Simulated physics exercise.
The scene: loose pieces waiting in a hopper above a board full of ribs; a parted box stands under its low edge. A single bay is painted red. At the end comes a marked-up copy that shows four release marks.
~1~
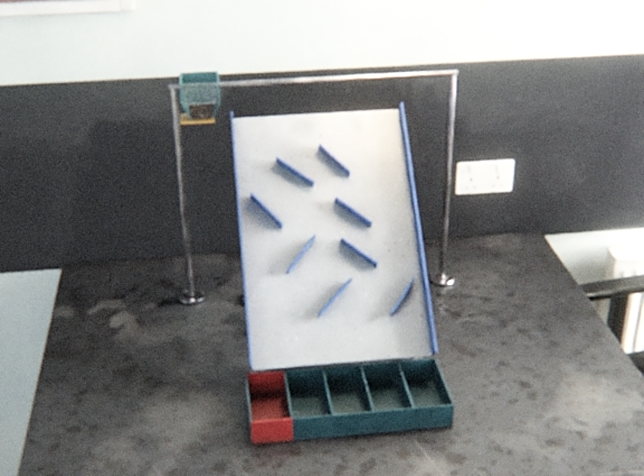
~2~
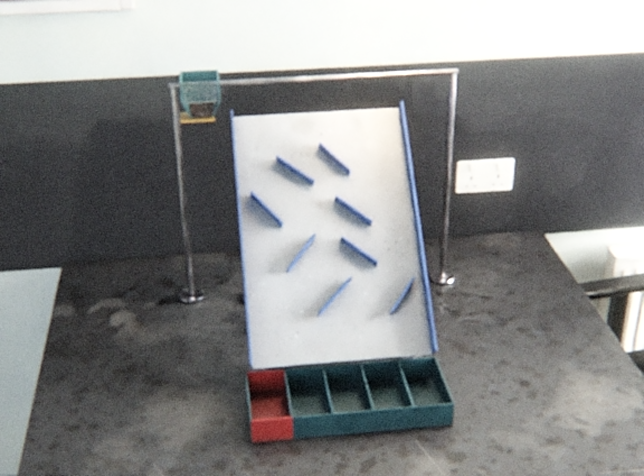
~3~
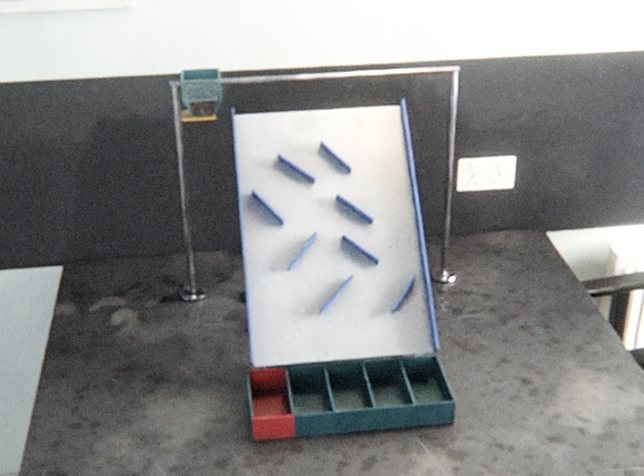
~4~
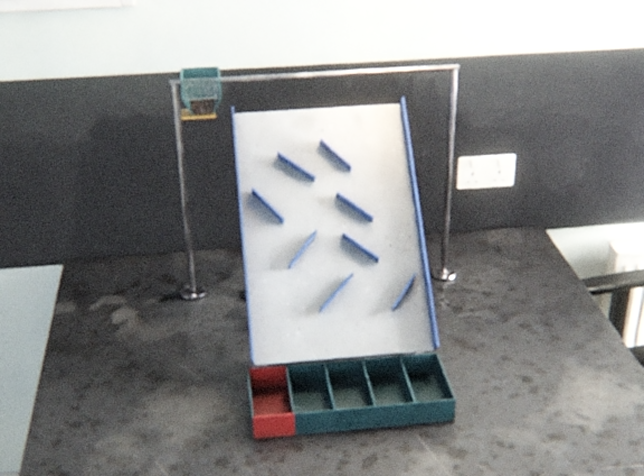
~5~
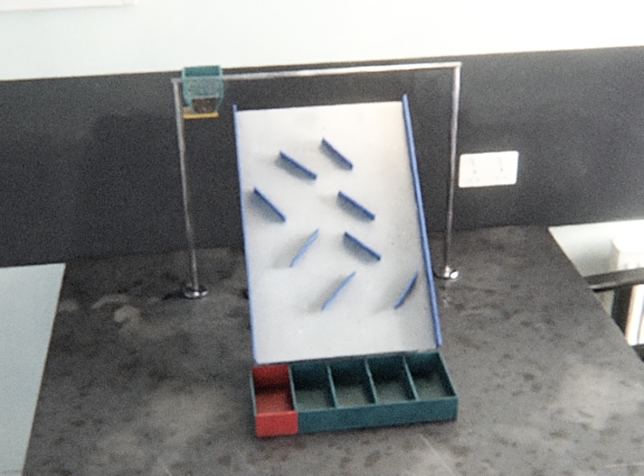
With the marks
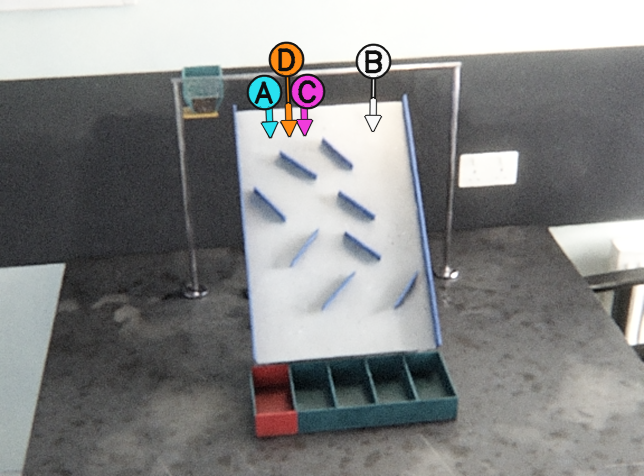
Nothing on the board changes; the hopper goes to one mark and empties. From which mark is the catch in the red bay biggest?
Use mark A.
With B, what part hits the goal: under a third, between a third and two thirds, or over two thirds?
Mark B gives under a third.
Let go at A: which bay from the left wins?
It is the first one.
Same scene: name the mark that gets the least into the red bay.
It is B.
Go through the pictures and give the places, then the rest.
Hopper near (201, 113), allspice berries, door shut, in the first frame.
Ribs (276, 155) to (314, 181), (320, 142) to (351, 170), (251, 191) to (283, 223), in the second frame.
Ribs (337, 194) to (374, 220), (290, 267) to (317, 232), (343, 235) to (380, 260), in the third frame.
Ribs (321, 309) to (353, 273), (394, 307) to (416, 273), in the fourth frame.
Red bay near (277, 423), number 1 of 5 from the left, in the fifth frame.
On the marked copy, mark A meets the board at (270, 131); mark B meets the board at (373, 125); mark C meets the board at (304, 129); mark D meets the board at (289, 130).
With A, the bulk in the red bay, close to a quarter in other bays.
With B, none at all in the red bay, all but a few in other bays.
With C, close to a third in the red bay, close to two thirds in other bays.
With D, close to a third in the red bay, close to two thirds in other bays.
